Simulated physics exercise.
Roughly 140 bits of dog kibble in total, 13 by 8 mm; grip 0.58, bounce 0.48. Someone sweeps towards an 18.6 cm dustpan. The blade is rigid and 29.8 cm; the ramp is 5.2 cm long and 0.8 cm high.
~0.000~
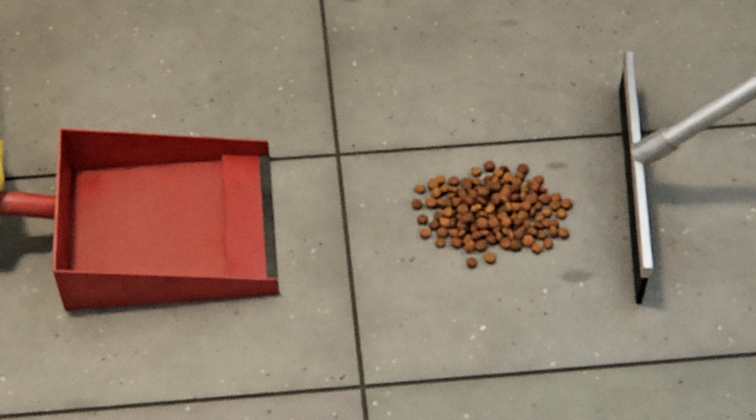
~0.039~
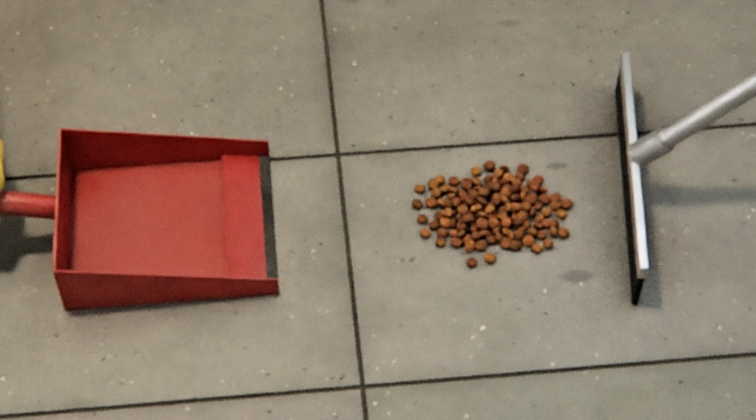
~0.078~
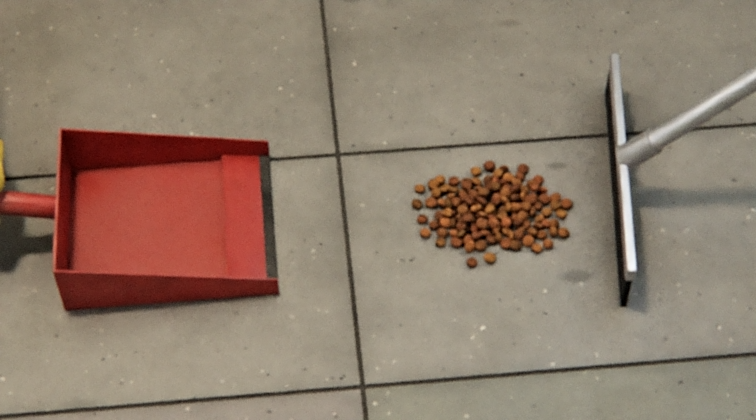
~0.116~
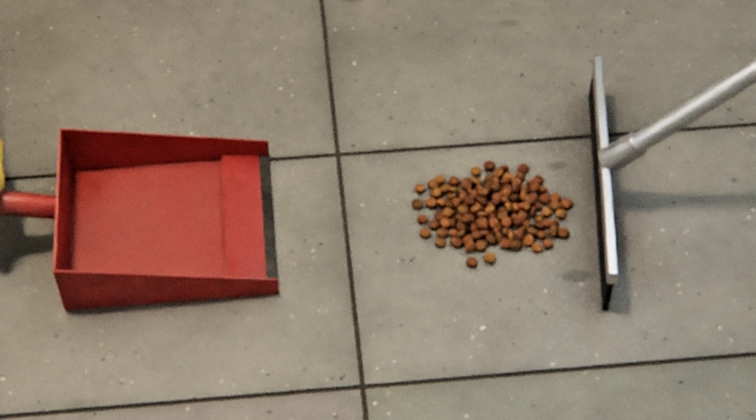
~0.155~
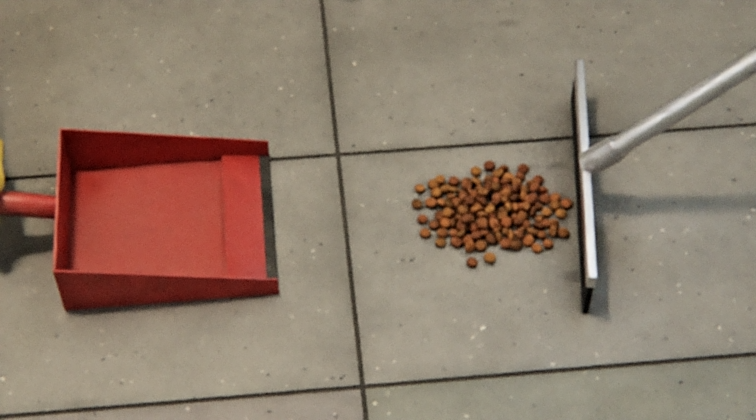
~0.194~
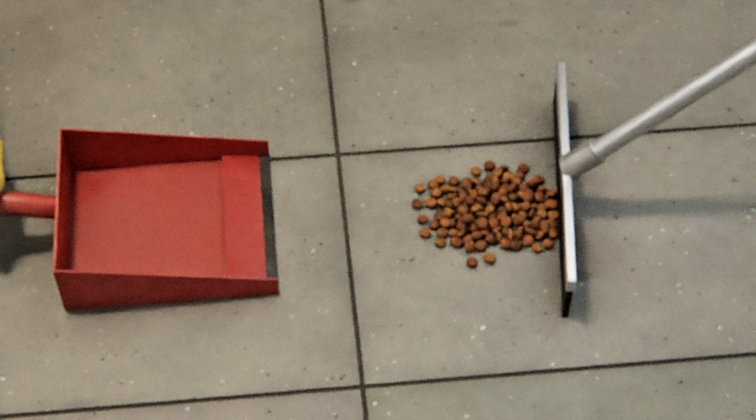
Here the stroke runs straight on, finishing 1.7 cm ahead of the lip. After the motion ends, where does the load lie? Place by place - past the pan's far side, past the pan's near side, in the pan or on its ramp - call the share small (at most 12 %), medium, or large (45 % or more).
Far side - small, near side - small, pan - medium.
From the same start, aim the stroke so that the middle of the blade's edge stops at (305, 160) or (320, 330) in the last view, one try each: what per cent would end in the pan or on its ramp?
About 30 and 0 per cent.
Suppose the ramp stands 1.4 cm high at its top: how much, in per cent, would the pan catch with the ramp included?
It would be roughly 20 percent.
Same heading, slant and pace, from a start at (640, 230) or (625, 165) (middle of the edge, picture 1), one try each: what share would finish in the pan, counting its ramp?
I'd put it near 10 per cent for the first and near 25 per cent for the second.
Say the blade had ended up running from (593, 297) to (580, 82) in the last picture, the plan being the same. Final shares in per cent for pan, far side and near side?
Pan 0 % / far 0 % / near 30 %.
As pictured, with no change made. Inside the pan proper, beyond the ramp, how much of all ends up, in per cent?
About 0 %.
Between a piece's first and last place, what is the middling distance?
Median shift: Approx. 22 cm.
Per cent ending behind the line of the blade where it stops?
Close to 0 percent.
Then, at 0.44 s, middle of the blade 18 cm from the lip; 0 % over the lip, far side 0 %, near side 5 %.
After 0.61 s, middle of the blade 8 cm from the lip; 0 % over the lip, far side 5 %, near side 5 %.
After 0.90 s, middle of the blade 4 cm from the lip; 20 % over the lip, far side 5 %, near side 5 %.
By 1.2 s all is still; far side 5 %, near side 5 %, pan 20 %, in front of the lip or behind the blade 65 %.
